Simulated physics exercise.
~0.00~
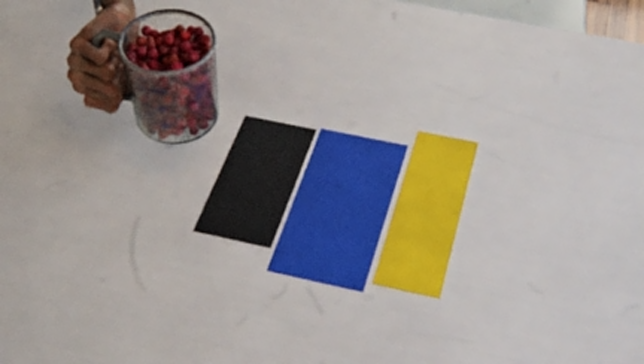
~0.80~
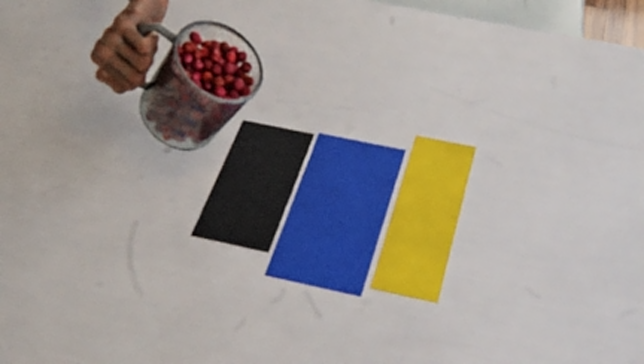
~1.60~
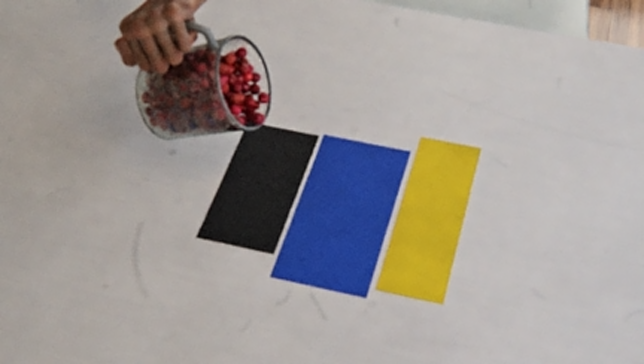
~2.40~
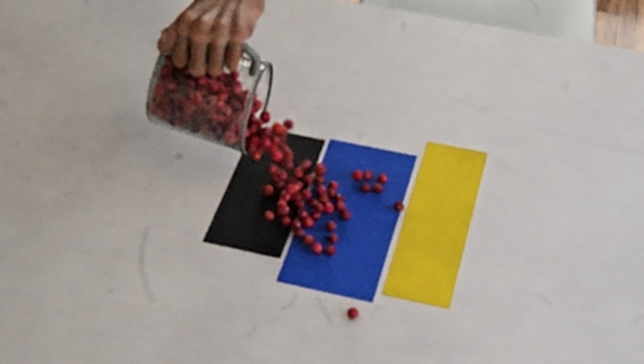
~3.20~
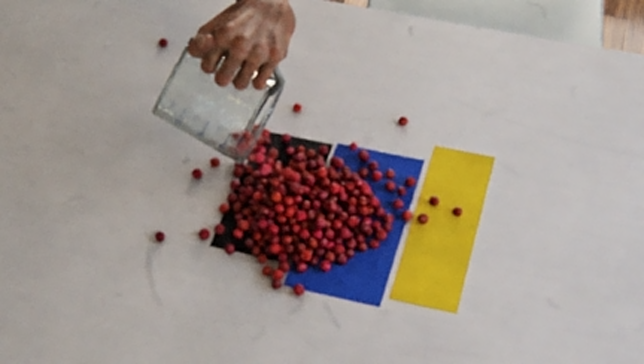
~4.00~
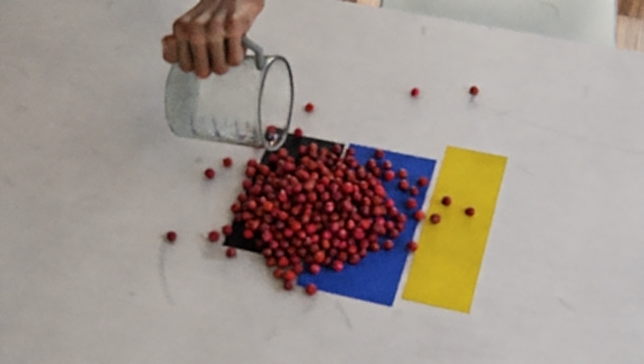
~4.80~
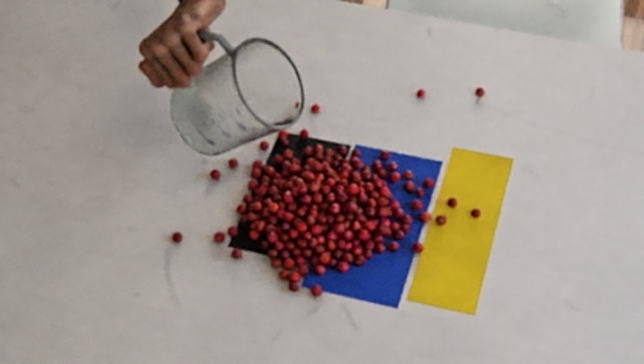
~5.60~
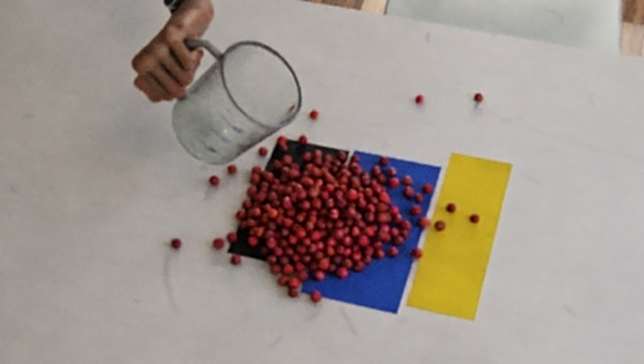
On a pale table, a hand tips a glass jug, spilling cranberries mostly over black and blue mats.
